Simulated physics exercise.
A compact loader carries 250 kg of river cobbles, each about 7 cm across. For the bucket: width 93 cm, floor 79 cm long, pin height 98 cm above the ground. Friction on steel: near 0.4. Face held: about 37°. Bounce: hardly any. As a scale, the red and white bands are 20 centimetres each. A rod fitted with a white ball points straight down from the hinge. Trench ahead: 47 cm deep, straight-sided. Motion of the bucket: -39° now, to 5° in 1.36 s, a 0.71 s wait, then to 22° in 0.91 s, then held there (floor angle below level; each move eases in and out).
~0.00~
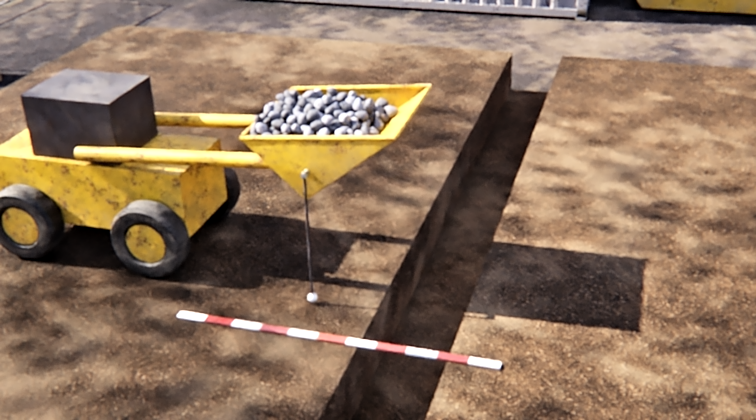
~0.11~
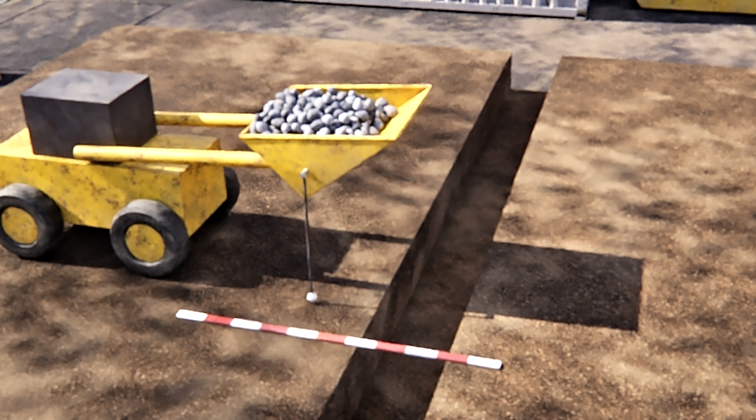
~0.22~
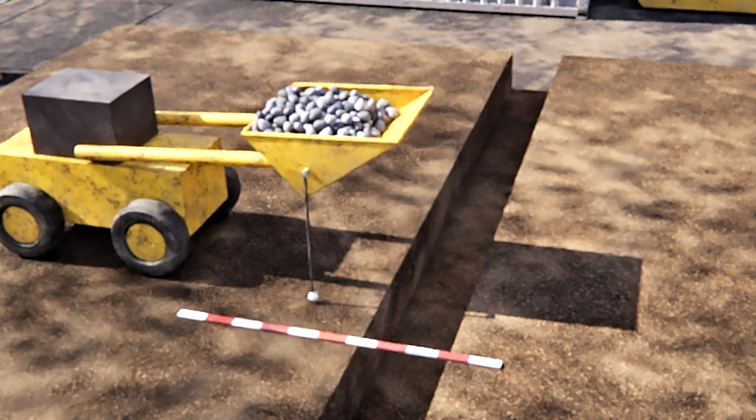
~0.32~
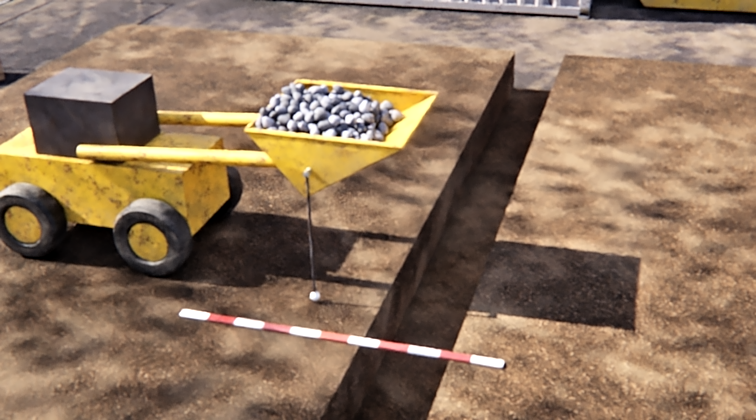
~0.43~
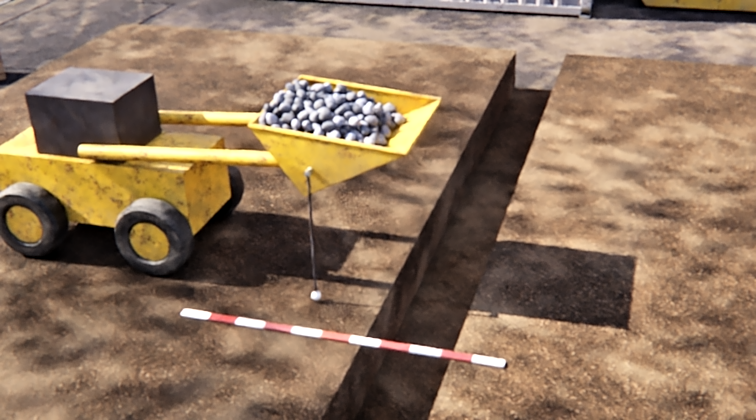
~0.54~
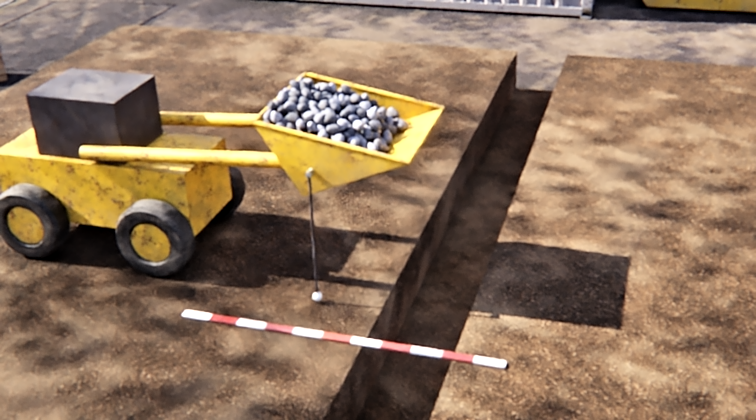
A yellow four-wheeled loader carrying a dark block stands at left on sunlit brown earth, seen from above and to the side. Its raised bucket holds grey cobbles, with a white-balled rod hanging below, a red and white striped pole on the ground, and a straight trench at right. The bucket slowly tilts its lip slightly downward, the cobbles shifting little, while the view stays nearly still.
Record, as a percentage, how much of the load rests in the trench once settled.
Approximately 95 out of 100.
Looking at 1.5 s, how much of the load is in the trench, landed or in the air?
Close to 0 per cent at that time.
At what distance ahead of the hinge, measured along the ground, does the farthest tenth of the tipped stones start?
Roughly 100 centimetres ahead of it along the ground.
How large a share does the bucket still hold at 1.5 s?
Near 100 in a hundred.
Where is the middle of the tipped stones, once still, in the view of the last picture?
Look at roughly (451, 323).
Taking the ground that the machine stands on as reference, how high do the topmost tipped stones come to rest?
Some 8 cm above that level.
After 1.0 s the floor is at -2°; 100 % in the bucket; the foremost stones are at (390, 161).
After 1.5 s the floor is at 5°; 100 % in the bucket; the foremost stones are at (420, 175).
After 3.4 s the floor is at 22°; 43 % in the bucket, 55 % in the trench, 1 % past the trench; the foremost stones are at (497, 301).
After 5.8 s the floor is at 22°; 0 % in the bucket, 96 % in the trench, 4 % past the trench; the foremost stones are at (527, 304).
